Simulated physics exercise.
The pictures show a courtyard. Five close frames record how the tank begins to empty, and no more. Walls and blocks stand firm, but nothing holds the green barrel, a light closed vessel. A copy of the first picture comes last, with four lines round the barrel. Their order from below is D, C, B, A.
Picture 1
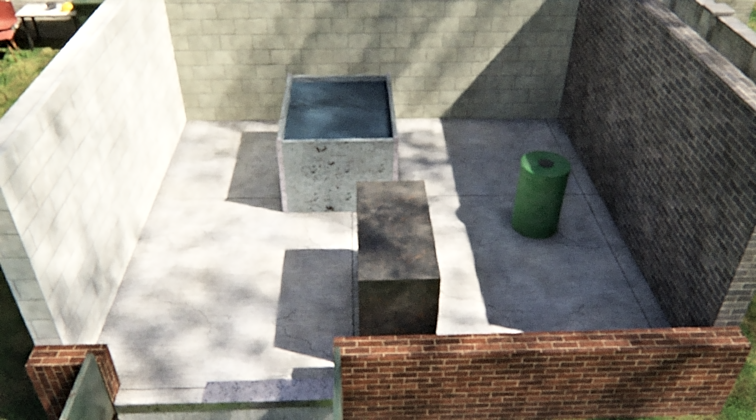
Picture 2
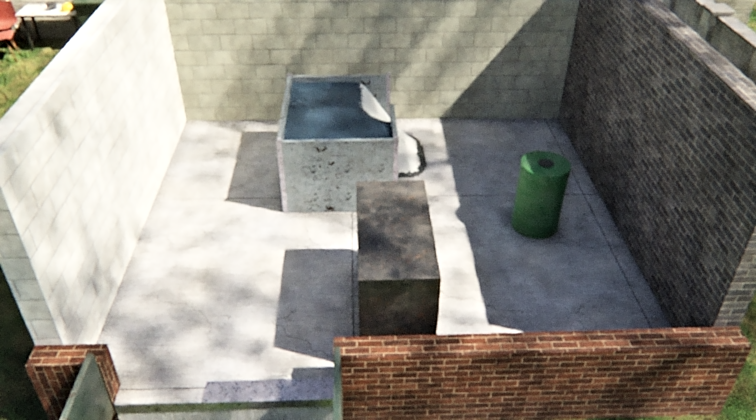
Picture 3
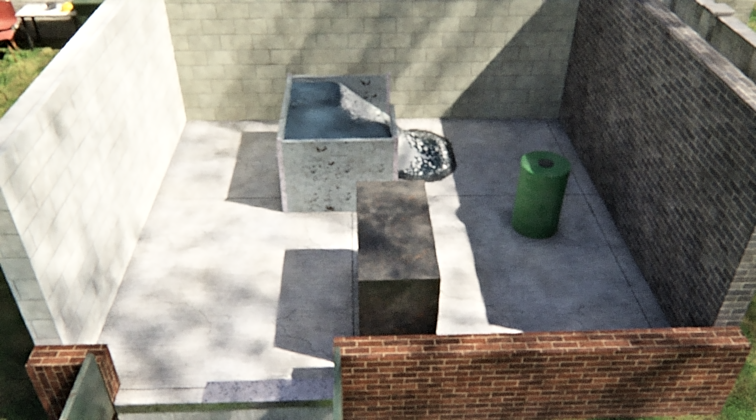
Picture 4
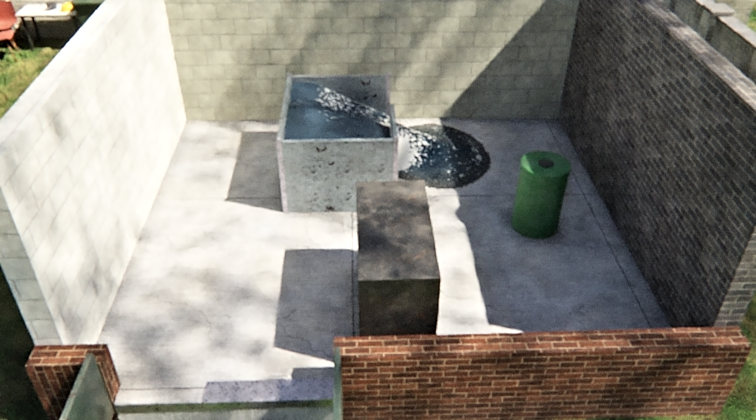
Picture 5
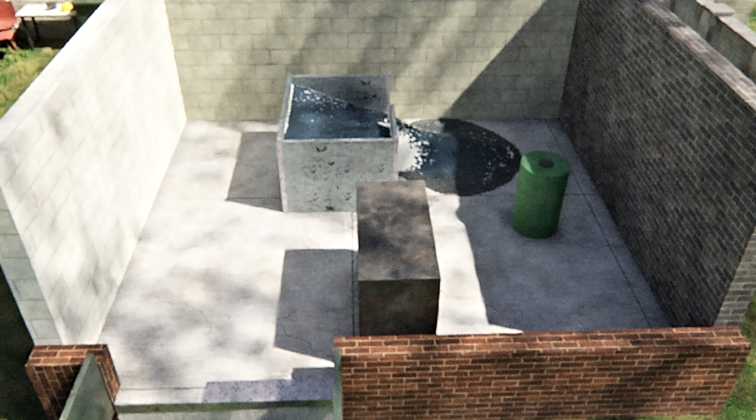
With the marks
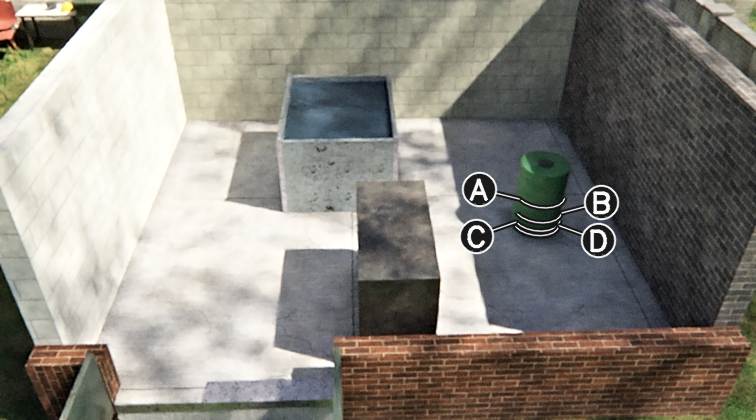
Water in a full concrete tank stirs at its right side and begins pouring over onto the pale courtyard floor. A splashing stream spreads into a dark, rounded puddle that widens rightward, nearing the upright green barrel, while the barrel and the dark block in front stay still.
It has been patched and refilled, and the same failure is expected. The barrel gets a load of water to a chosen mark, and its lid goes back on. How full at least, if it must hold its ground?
The limit is A.
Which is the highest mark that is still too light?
That is mark B.
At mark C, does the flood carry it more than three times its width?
No, it does not.
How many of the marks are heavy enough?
One of them.
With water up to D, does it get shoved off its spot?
Yes, it does.
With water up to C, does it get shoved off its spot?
Yes, that goes wrong.
On the marked copy, A at (546, 207); B at (543, 222); C at (541, 231); D at (540, 235); from the bottom up D, C, B, A.
If A is chosen, it shifts by a finger or two and stays.
If B is chosen, it is pushed about its own width away.
If C is chosen, it is pushed about twice its own width away.
If D is chosen, it is pushed about 4 times its own width away.
